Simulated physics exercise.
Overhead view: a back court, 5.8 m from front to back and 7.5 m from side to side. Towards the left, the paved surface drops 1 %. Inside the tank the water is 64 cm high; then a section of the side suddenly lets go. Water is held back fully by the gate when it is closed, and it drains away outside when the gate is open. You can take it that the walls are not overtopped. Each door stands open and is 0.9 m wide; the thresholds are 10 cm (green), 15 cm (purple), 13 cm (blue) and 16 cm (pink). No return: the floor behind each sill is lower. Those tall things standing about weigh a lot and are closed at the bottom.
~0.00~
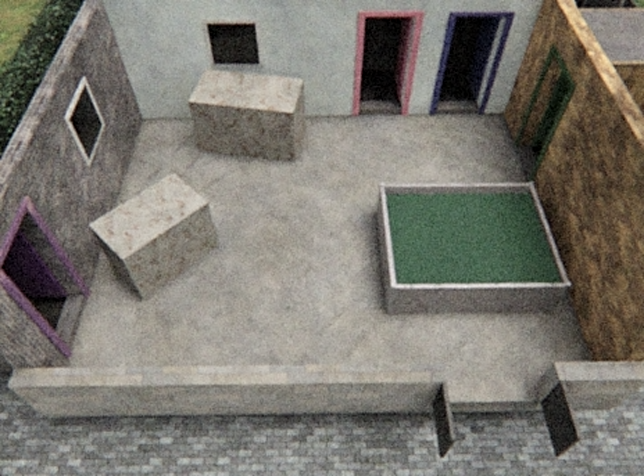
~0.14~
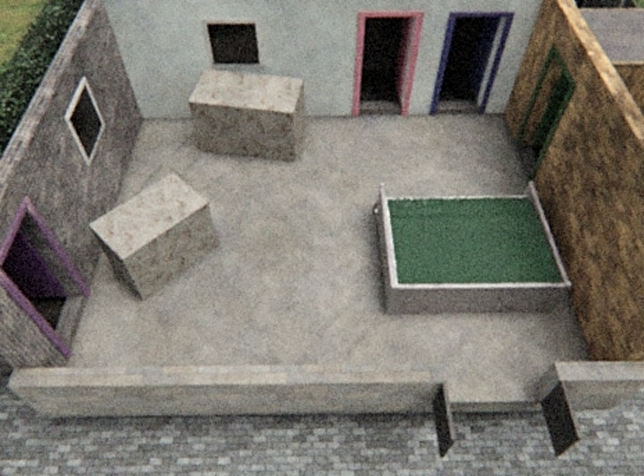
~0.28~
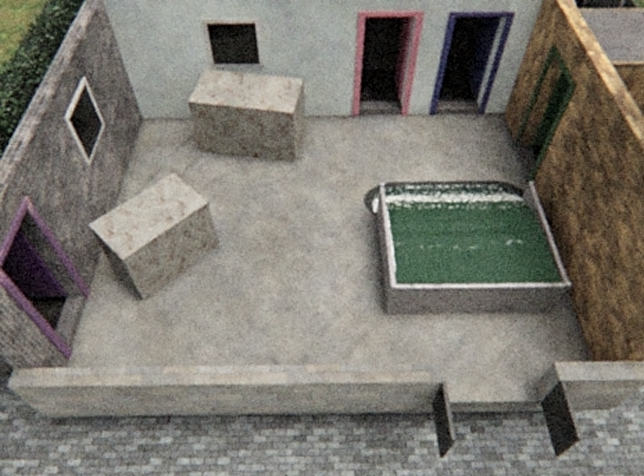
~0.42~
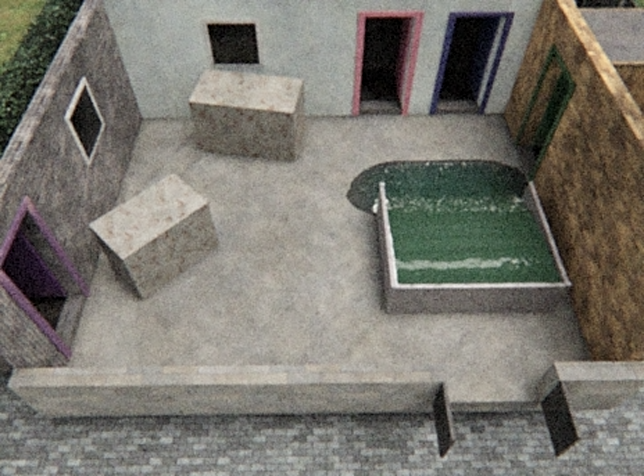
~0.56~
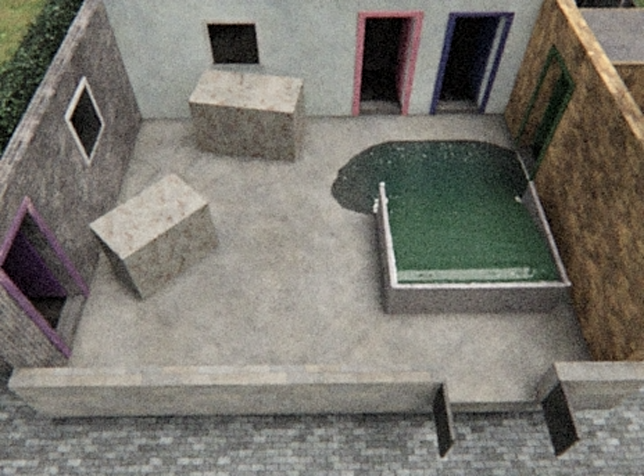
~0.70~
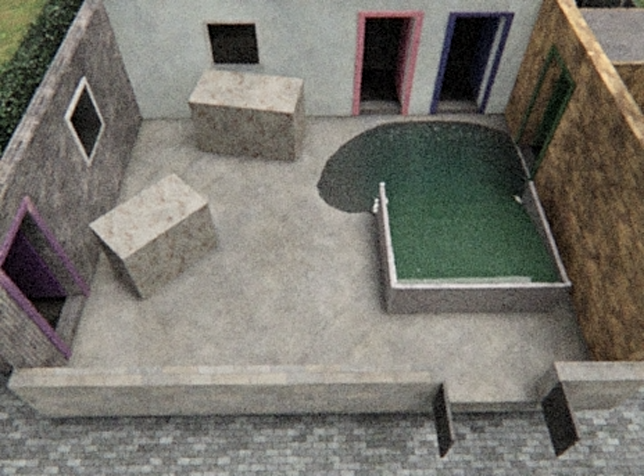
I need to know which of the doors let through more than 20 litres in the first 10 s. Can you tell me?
At the green door I expect the water to rise above the limit; at the purple door I expect the water to hold within the limit; at the blue door I expect the water to rise above the limit; at the pink door I expect the water to rise above the limit.
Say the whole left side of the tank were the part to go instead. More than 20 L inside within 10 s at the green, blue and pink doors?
Outcomes - green: Not exceeded, blue: Not exceeded, pink: Not exceeded.
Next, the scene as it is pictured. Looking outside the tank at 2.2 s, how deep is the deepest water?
Around 40 centimetres deep.
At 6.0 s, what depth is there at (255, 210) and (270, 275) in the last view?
4 and 3 cm, in that order.
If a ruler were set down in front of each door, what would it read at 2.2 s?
Depths: Green door 14 cm, purple door 0 cm, blue door 38 cm, pink door 33 cm.
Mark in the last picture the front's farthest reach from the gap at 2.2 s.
Around pixel (230, 119).
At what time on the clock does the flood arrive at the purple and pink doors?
So purple at 6.5 s, and pink at 0.8 s.
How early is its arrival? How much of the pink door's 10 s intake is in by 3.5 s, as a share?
That works out near 95%.
After 1.4 s water covers 30 % of the floor and is deepest (40 cm) near (421, 116); green door 16 cm at the sill, 2 L in, purple door not reached, blue door 34 cm at the sill, 57 L in, pink door 33 cm at the sill, 26 L in.
After 2.2 s water covers 30 % of the floor and is deepest (40 cm) near (491, 115); green door 14 cm at the sill, 14 L in, purple door not reached, blue door 38 cm at the sill, 188 L in, pink door 33 cm at the sill, 99 L in.
After 3.5 s water covers 35 % of the floor and is deepest (48 cm) near (230, 119); green door 19 cm at the sill, 34 L in, purple door not reached, blue door 23 cm at the sill, 317 L in, pink door 22 cm at the sill, 167 L in.
After 6.0 s water covers 80 % of the floor and is deepest (16 cm) near (230, 119); green door 8 cm at the sill, 62 L in, purple door not reached, blue door 9 cm at the sill, 338 L in, pink door 15 cm at the sill, 178 L in.
After 10.0 s water covers 95 % of the floor and is deepest (16 cm) near (87, 301); green door 5 cm at the sill, 62 L in, purple door 14 cm at the sill, 0 L in, blue door 6 cm at the sill, 339 L in, pink door 6 cm at the sill, 179 L in.
